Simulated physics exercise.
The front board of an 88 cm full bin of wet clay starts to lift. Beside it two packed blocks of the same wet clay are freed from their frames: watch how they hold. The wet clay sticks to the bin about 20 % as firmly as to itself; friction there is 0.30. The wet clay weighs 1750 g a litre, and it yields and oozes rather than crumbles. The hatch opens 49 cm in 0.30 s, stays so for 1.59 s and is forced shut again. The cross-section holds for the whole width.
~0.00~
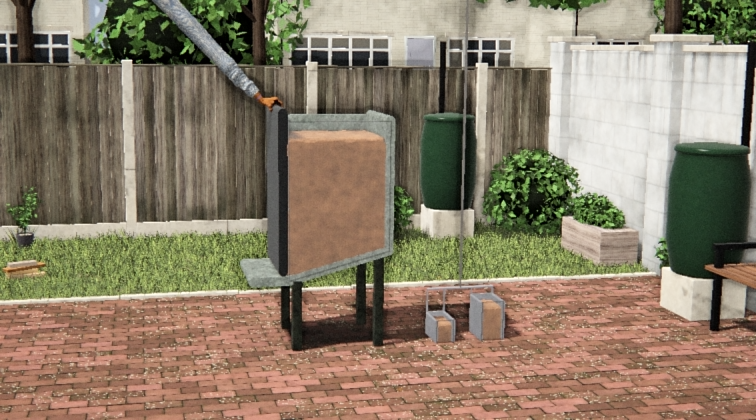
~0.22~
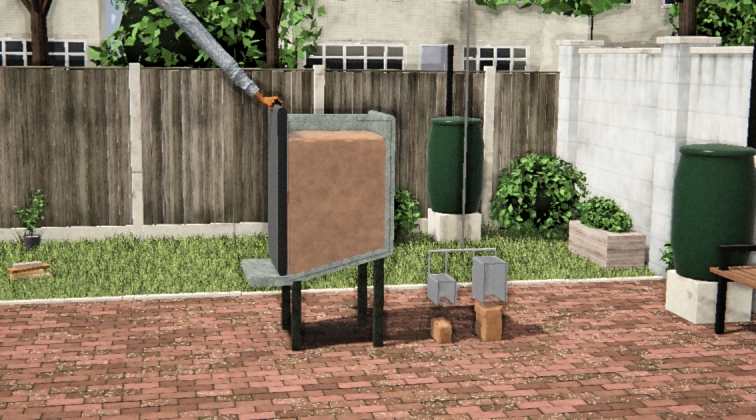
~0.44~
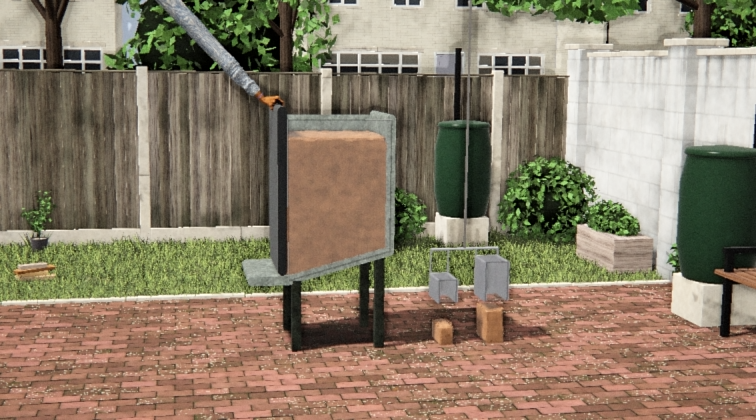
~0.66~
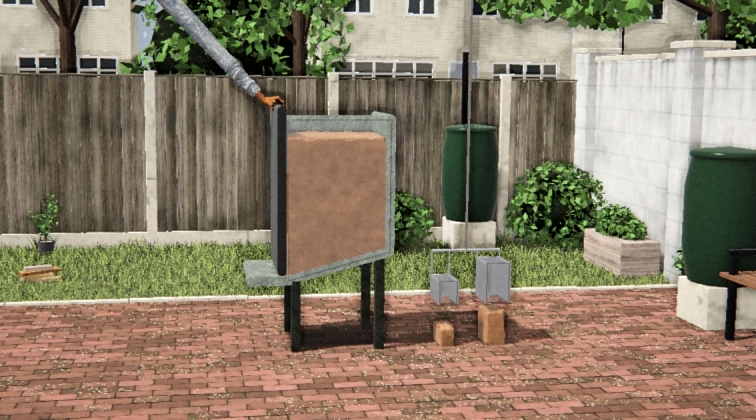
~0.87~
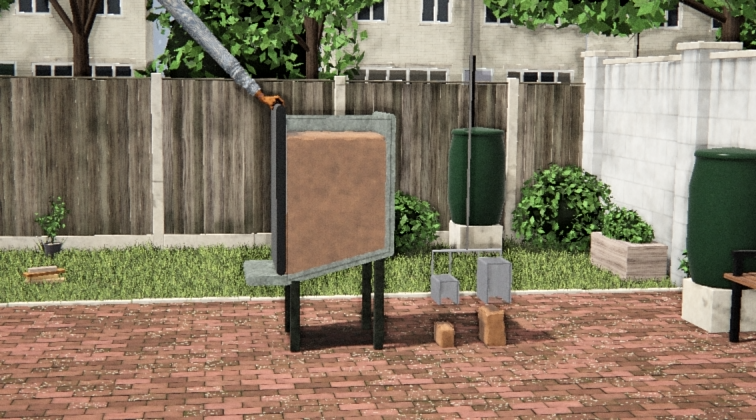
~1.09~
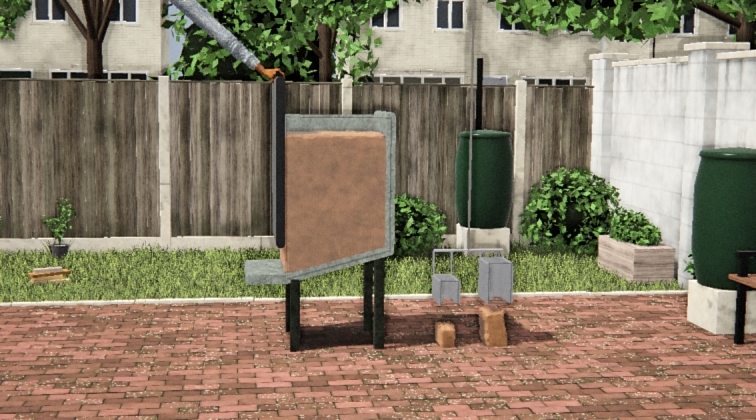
The clip opens on a raised bin of brown wet clay in a brick-paved garden, a mechanical arm gripping its dark front board, as two metal boxes lift off small clay blocks to the right. The view drifts slightly, and finally the arm raises the board a little while the clay barely changes.
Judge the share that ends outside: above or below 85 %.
The result is below 85 %.
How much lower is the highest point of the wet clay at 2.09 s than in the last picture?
Some 40 cm.
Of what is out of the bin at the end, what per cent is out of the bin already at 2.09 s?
About 70 %.
After 1.55 s, the hatch is 49 cm open and 17 % is out.
After 2.09 s, the hatch is 49 cm open and 54 % is out.
After 2.64 s, the hatch is 49 cm open and 69 % is out.
After 3.18 s, the hatch is 12 cm open and 73 % is out.
After 3.78 s, at the end, the hatch is shut and 74 % is out.
